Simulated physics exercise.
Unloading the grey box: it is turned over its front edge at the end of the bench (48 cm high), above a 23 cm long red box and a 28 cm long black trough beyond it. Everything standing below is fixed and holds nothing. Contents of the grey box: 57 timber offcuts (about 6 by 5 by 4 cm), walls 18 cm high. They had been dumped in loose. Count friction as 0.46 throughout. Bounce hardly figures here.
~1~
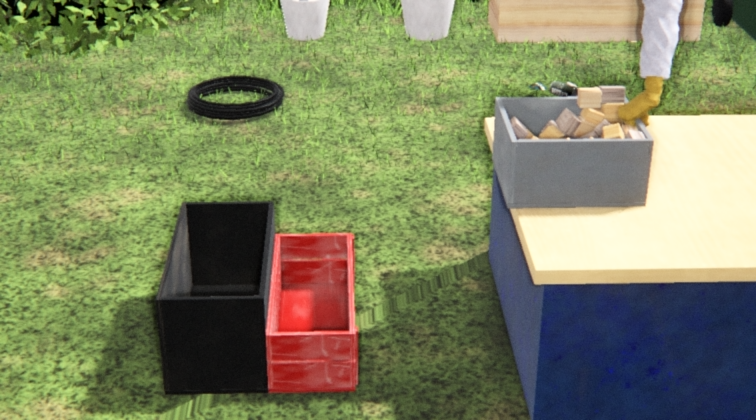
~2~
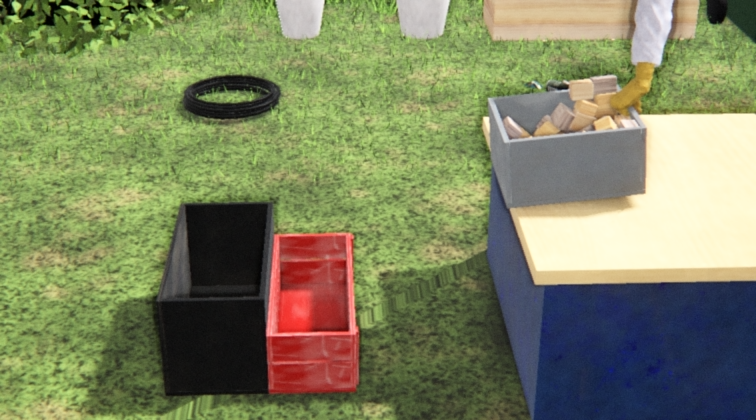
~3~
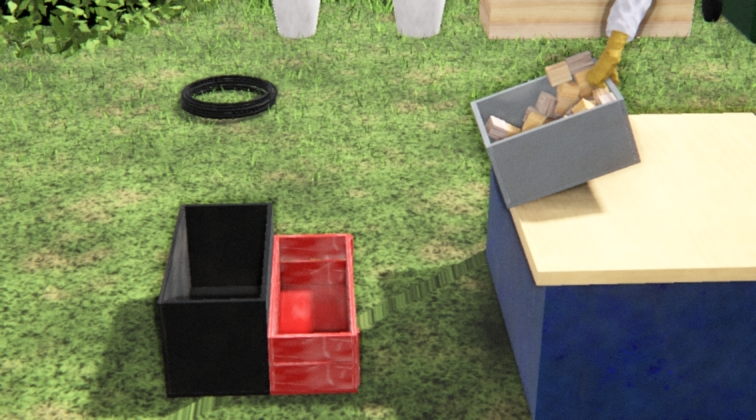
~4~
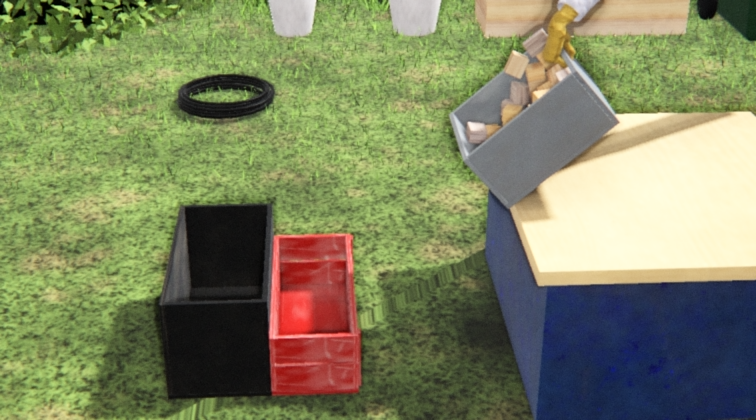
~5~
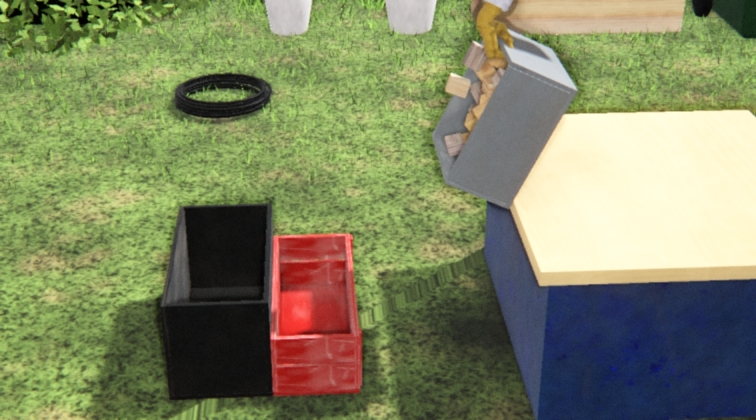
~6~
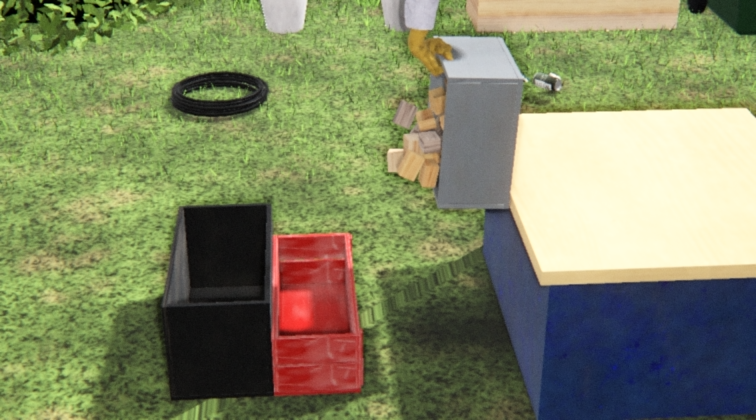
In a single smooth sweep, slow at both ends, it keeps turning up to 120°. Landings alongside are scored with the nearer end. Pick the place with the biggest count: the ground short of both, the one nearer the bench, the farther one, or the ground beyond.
Most of them: Short.
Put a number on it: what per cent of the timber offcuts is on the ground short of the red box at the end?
I'd say close to 75 per cent, give or take.
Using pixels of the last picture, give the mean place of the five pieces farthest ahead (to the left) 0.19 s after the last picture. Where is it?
I'd put them at about (327, 287).
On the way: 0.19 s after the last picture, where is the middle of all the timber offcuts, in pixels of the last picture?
I'd put the middle close to (437, 178) in the last view.
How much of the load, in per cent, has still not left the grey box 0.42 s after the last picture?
About 40 %, still inside.
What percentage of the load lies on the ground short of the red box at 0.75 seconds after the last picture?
I'd put it near 50 in a hundred by then.
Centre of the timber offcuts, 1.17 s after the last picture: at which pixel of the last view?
Centre: Approx. (380, 326).
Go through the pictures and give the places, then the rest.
In the first frame (places track the rim corner closest to us here), grey box (517, 141); black trough (161, 298); tipped 0°; all still inside.
Grey box (509, 141); tipped 6°, in the second frame.
Grey box (491, 145); tipped 21°, in the third frame.
Grey box (467, 157); tipped 41°, in the fourth frame.
Grey box (447, 178); tipped 65°, in the fifth frame.
Grey box (438, 202); black trough (167, 306); tipped 87°; 7 out, the lowest offcut at (397, 161), in the sixth frame.
Then, 0.19 s after the last picture, tilt 110°; 35 still in the grey box, 4 in the red box and 18 in the air.
Then, 0.42 s after the last picture, tilt 120°; 23 still in the grey box, 9 in the red box, 13 on the ground short of the red box and 12 in the air.
Then, 0.75 s after the last picture, tilt 120°; 4 still in the grey box, 14 in the red box, 29 on the ground short of the red box and 10 in the air.
When it is over (1.17 s after the last picture), 14 in the red box and 43 on the ground short of the red box.
